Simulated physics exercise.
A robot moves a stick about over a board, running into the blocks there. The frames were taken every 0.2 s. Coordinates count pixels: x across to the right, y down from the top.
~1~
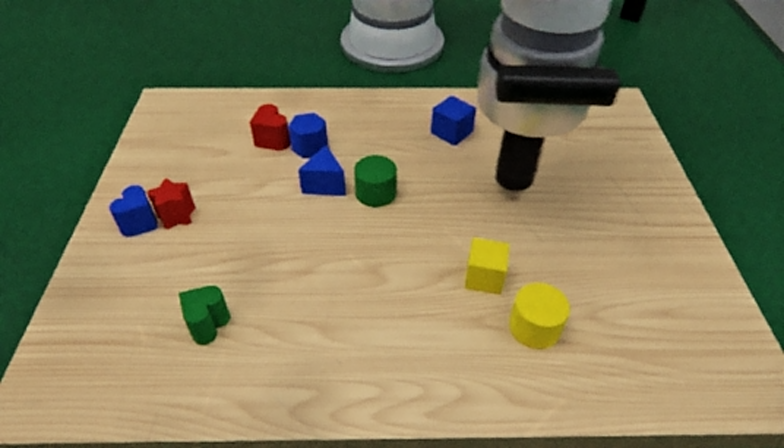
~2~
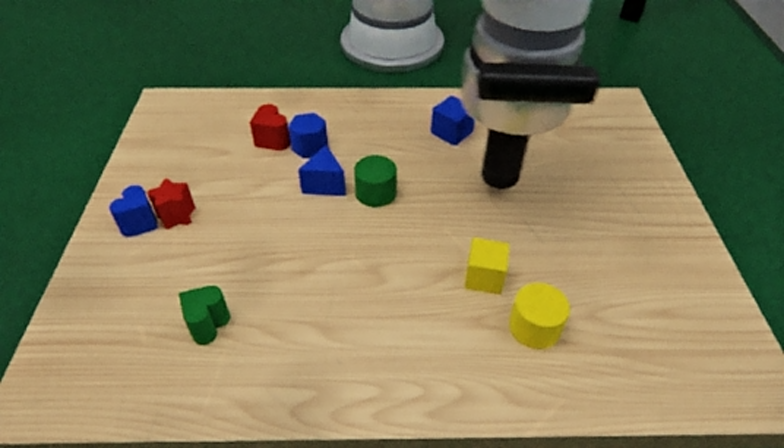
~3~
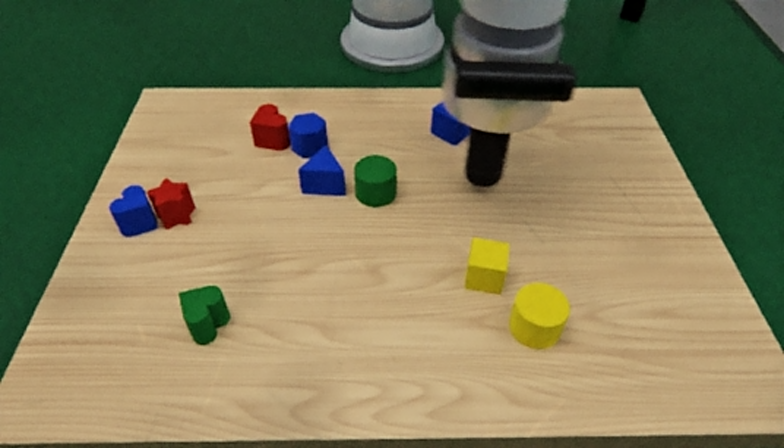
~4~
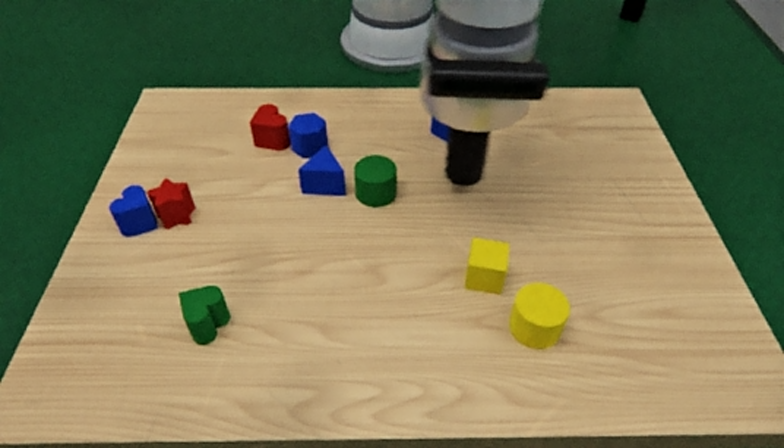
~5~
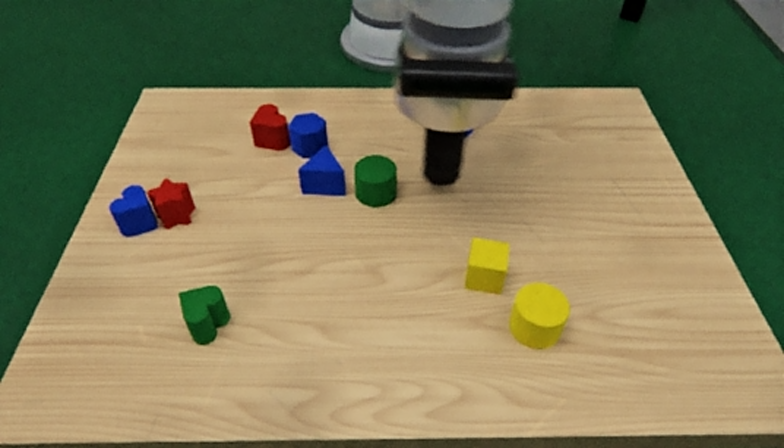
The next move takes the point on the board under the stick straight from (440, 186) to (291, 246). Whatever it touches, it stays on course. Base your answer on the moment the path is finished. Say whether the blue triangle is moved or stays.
By the time the path is finished, it has moved at least a centimetre.
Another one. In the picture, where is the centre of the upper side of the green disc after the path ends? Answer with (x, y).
(309, 180)
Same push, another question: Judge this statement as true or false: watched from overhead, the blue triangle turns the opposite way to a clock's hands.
This is false.
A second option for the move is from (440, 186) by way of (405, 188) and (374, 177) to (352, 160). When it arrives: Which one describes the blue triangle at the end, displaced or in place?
It will be nudged away from its spot.
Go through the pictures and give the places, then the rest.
In the first picture, tip of the stick (514, 179), middles of tops, blue triangle (323, 161), green disc (375, 168), blue square block (455, 108).
In the second picture, stick (500, 177), nothing pushed.
In the third picture, stick (483, 175), nothing pushed.
In the fourth picture, stick (464, 174), nothing pushed.
In the fifth picture, stick (441, 174), blue triangle (323, 161), green disc (375, 168), blue square block hidden.
The first path, step by step. One third of the way, stick (393, 193); blue triangle (317, 161), turned 15° clockwise; green disc (354, 171).
Two thirds of the way, stick (343, 213); blue triangle (302, 155), turned 65° clockwise; green disc (316, 178).
At the end, stick (289, 233); blue triangle (301, 154), turned 70° clockwise; green disc (309, 180); blue square block unmoved.
